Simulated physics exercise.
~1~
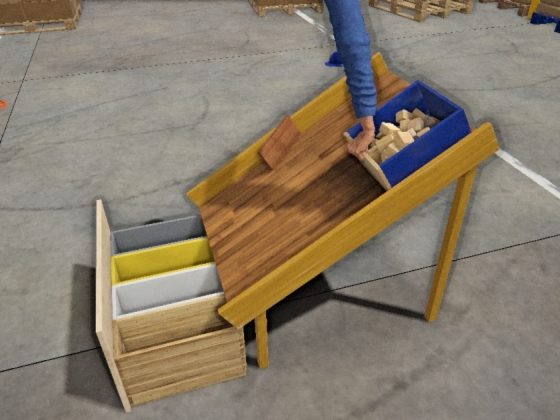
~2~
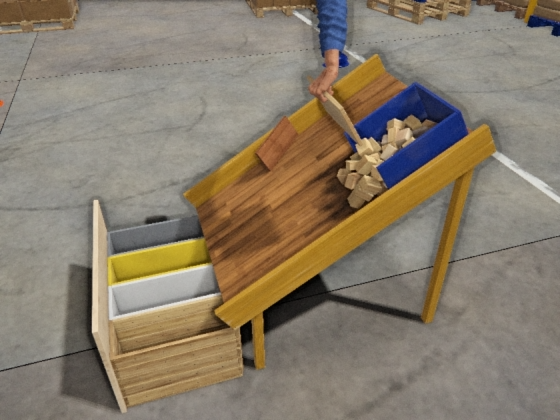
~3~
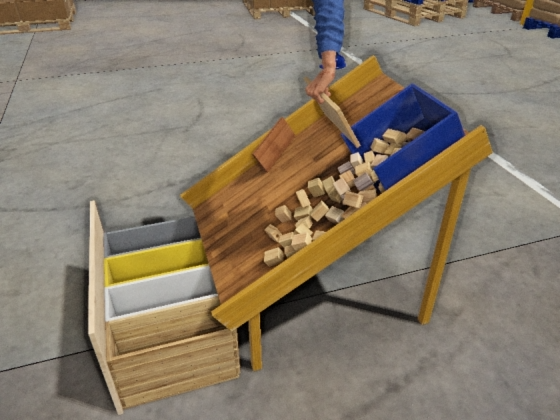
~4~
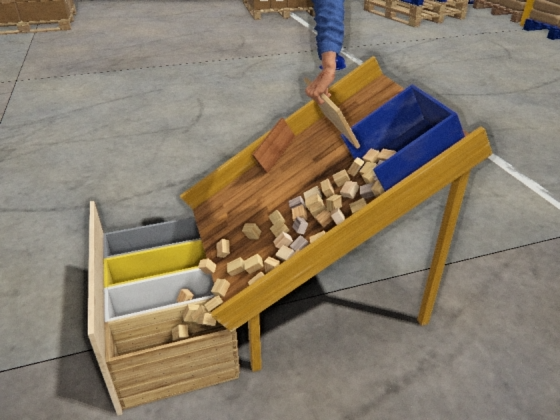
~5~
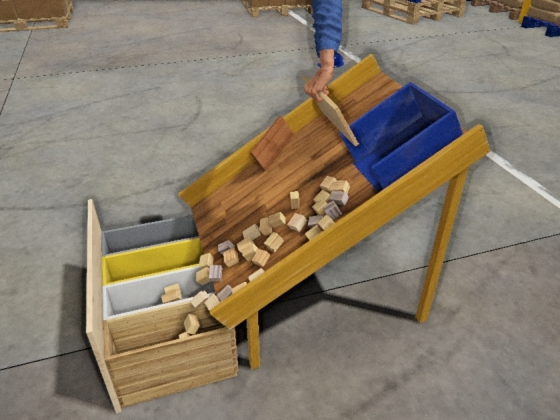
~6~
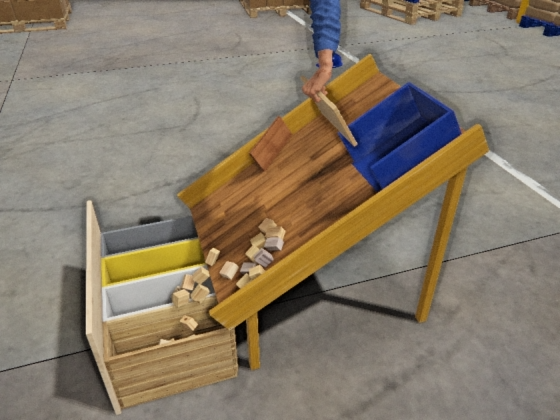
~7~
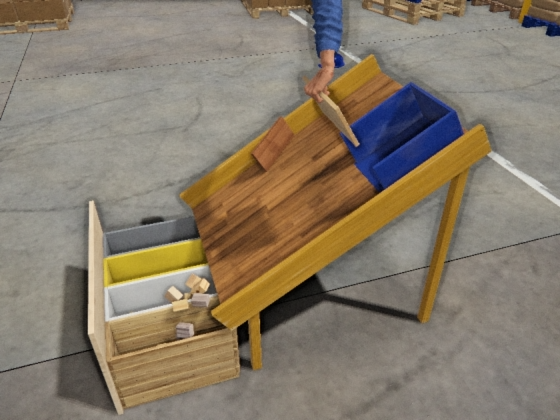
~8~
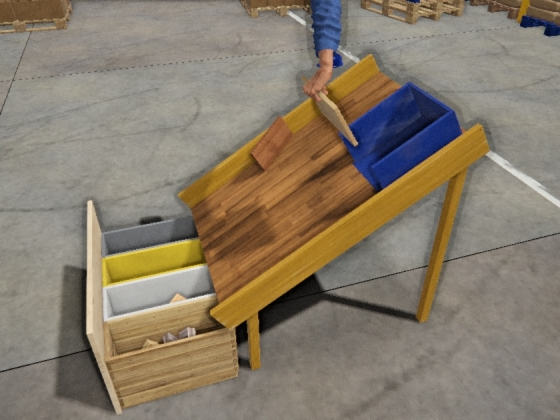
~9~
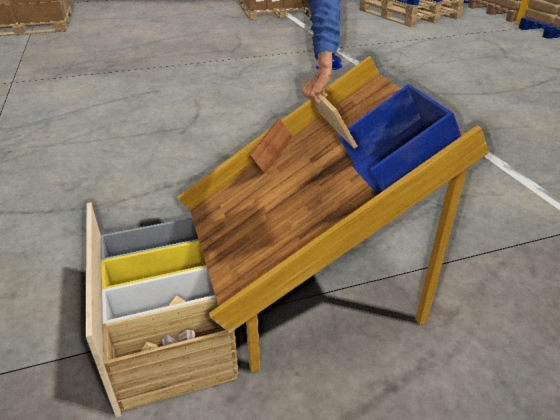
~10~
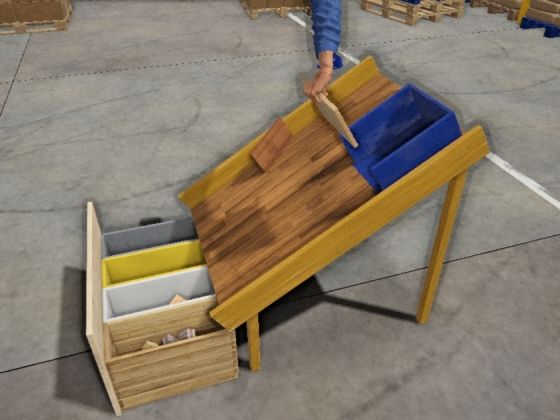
To begin with, a hand in a blue sleeve holds a wooden gate at a blue pen full of small wooden blocks, at the top right of a sloping table. The hand lifts the gate up and clear, and the blocks start spilling out. They tumble down to the left in a loose stream along the near rail, passing below the small angled board. The first ones drop off the low end while others still slide behind them. The last blocks go over, leaving the slope bare, with the load in the wooden and white tubs.
